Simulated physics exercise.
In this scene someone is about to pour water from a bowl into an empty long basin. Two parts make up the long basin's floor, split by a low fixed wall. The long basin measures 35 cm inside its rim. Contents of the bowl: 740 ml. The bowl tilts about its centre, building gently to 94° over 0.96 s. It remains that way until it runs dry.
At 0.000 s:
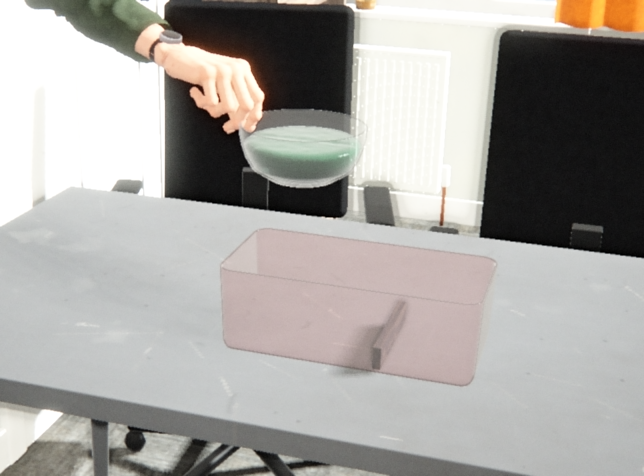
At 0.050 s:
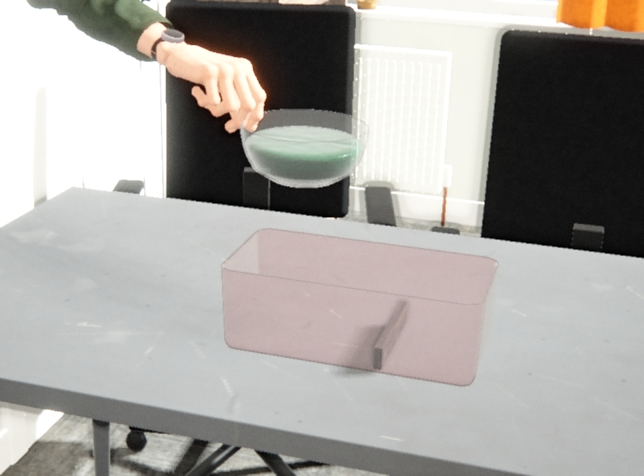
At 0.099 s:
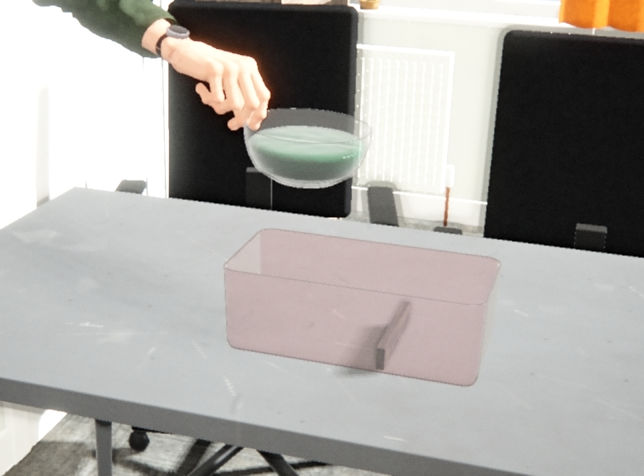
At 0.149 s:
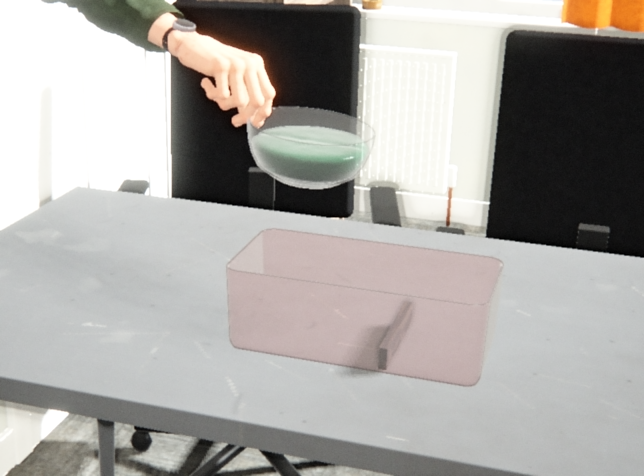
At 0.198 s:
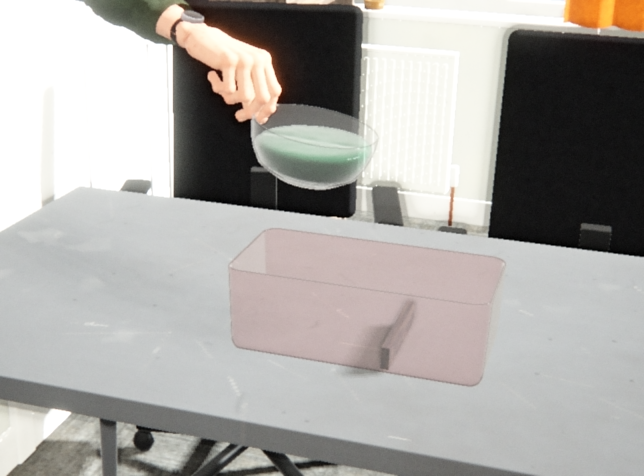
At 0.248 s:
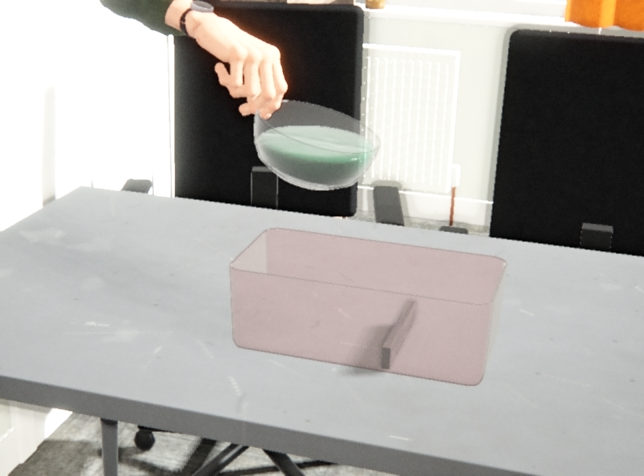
A clear bowl of green liquid, held at its left rim by a hand, starts out level above a long, empty pinkish basin on a grey table. The hand then gradually tilts it, its right side dipping modestly while the liquid shifts toward that side.
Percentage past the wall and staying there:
58 percent.
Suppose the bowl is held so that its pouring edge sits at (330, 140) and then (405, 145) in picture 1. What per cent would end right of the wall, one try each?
Try 1: 10 %; try 2: 85 %.
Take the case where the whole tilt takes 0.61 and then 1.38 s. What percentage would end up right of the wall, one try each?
Near 45 in a hundred on the first go and near 60 in a hundred on the second.
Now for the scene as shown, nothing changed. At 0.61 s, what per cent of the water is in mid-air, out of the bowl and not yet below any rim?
Near 40 per cent of it all.
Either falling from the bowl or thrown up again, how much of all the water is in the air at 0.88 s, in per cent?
Near 10 percent.
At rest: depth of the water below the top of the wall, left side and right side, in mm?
Left about 24 mm, right about 10 mm.
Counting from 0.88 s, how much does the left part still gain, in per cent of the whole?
Roughly 16 per cent.
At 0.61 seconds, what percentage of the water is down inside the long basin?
I'd put it near 14 percent.
Then, 0.61 s in, the tilt is 67° and 46 per cent is still to pour, 3 is left of the wall and 11 right of it.
Then, 0.88 s in, the tilt is 92° and 6 per cent is still to pour, 24 is left of the wall and 59 right of it.
Then, 1.16 s in, the tilt is 94° and 0 per cent is still to pour, 40 is left of the wall and 59 right of it.
Then, 1.46 s in, the tilt is 94° and 0 per cent is still to pour, 41 is left of the wall and 58 right of it.
Finally, 41 per cent lies left of the wall, 58 right of it and 1 outside.
